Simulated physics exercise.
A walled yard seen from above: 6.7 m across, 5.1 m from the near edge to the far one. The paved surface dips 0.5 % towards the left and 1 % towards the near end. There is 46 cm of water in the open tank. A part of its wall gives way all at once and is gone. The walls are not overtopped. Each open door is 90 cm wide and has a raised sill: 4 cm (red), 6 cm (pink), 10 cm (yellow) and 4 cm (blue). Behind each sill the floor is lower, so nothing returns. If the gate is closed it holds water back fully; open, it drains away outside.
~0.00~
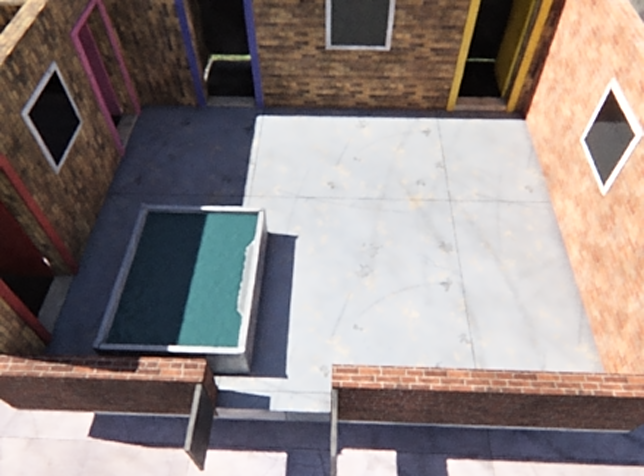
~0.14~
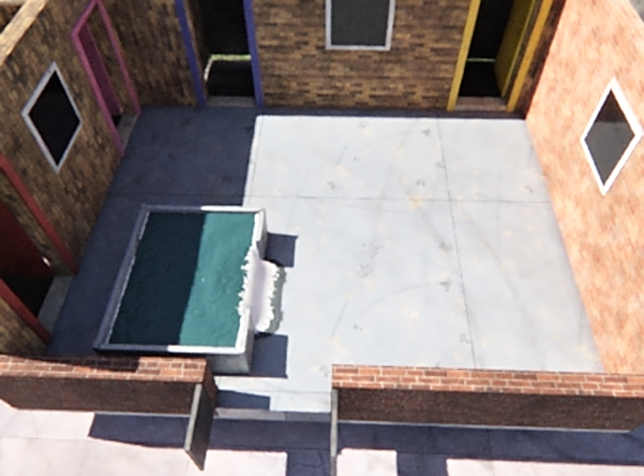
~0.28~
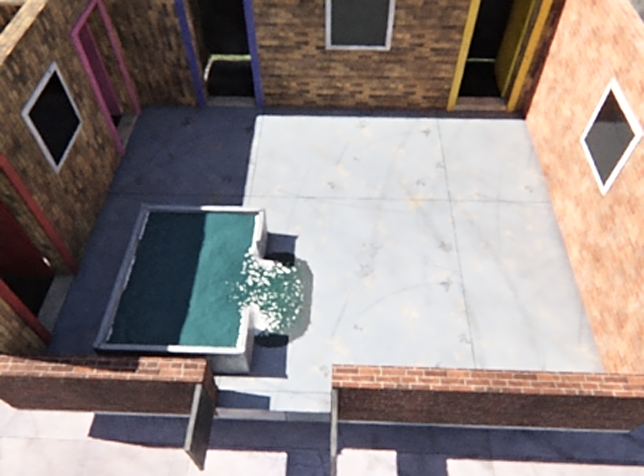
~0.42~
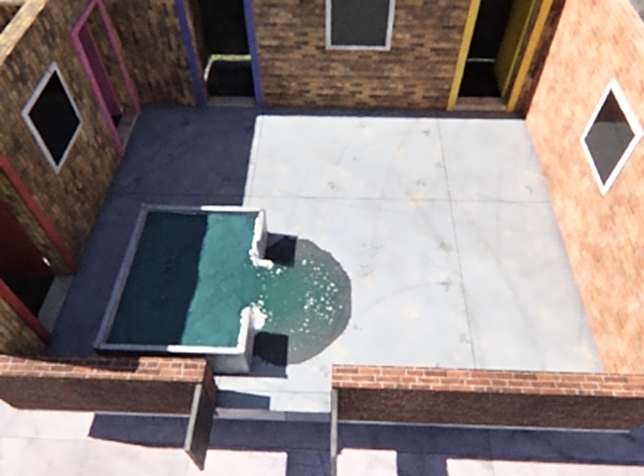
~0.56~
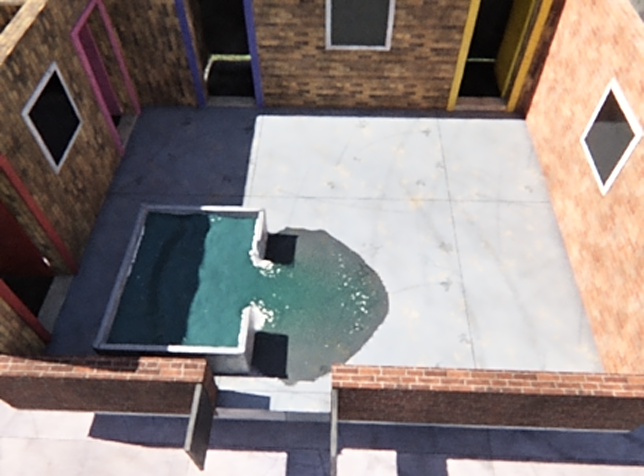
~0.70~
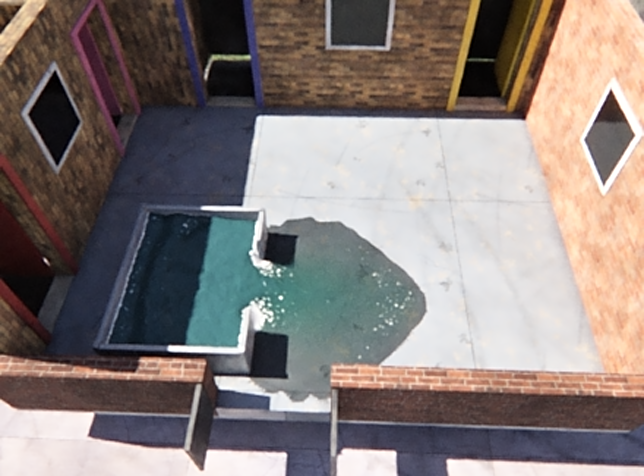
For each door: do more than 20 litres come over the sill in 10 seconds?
The water let in: At the red door it does not reach the limit; at the pink door it does not reach the limit; at the yellow door it keeps below the limit; at the blue door it stays under the limit.
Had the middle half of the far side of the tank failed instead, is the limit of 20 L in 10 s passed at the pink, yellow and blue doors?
Against that limit: Pink over, yellow under, blue above.
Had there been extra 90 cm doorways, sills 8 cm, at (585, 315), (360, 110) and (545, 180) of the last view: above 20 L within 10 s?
In that order: Over, below, under.
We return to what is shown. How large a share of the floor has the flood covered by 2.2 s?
About 40 per cent.
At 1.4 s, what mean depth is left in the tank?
Roughly 32 cm on average.
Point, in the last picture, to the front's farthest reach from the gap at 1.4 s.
Around (560, 327).
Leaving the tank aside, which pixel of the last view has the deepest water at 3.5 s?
Around (540, 368).
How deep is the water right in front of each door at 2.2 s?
In cm: Red 0, pink 0, yellow 0, blue 0.
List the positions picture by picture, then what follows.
In the first picture, the open tank at (189, 275) is whole and still, 46 cm deep.
In the second picture, water pours out at (254, 290) and has run 0.5 m, to (265, 332); typically 6 cm deep outside, 46 cm at the open tank's back.
In the third picture, water pours out at (254, 291) and has run 0.8 m, to (299, 329); typically 7 cm deep outside, 46 cm at the open tank's back.
In the fourth picture, water pours out at (254, 291) and has run 1.2 m, to (342, 317); typically 6 cm deep outside, 46 cm at the open tank's back.
In the fifth picture, water pours out at (254, 290) and has run 1.6 m, to (380, 310); typically 4 cm deep outside, 43 cm at the open tank's back.
In the sixth picture, the front is at (418, 307), 2.1 m from the gap at (254, 290); 3.1 m2 of floor is under water; 40 cm left at the back of the open tank.
After 1.4 s water covers 25 % of the floor and is deepest (22 cm) near (274, 295); red door not reached, pink door not reached, yellow door not reached, blue door not reached.
After 2.2 s water covers 40 % of the floor and is deepest (28 cm) near (612, 400); red door not reached, pink door not reached, yellow door not reached, blue door not reached.
After 3.5 s water covers 45 % of the floor and is deepest (19 cm) near (540, 368); red door not reached, pink door not reached, yellow door not reached, blue door not reached.
After 6.0 s water covers 50 % of the floor and is deepest (12 cm) near (418, 364); red door not reached, pink door not reached, yellow door 9 cm at the sill, 0 L in, blue door not reached.
After 10.0 s water covers 90 % of the floor and is deepest (6 cm) near (341, 391); red door not reached, pink door 5 cm at the sill, 0 L in, yellow door 4 cm at the sill, 0 L in, blue door 2 cm at the sill, 0 L in.
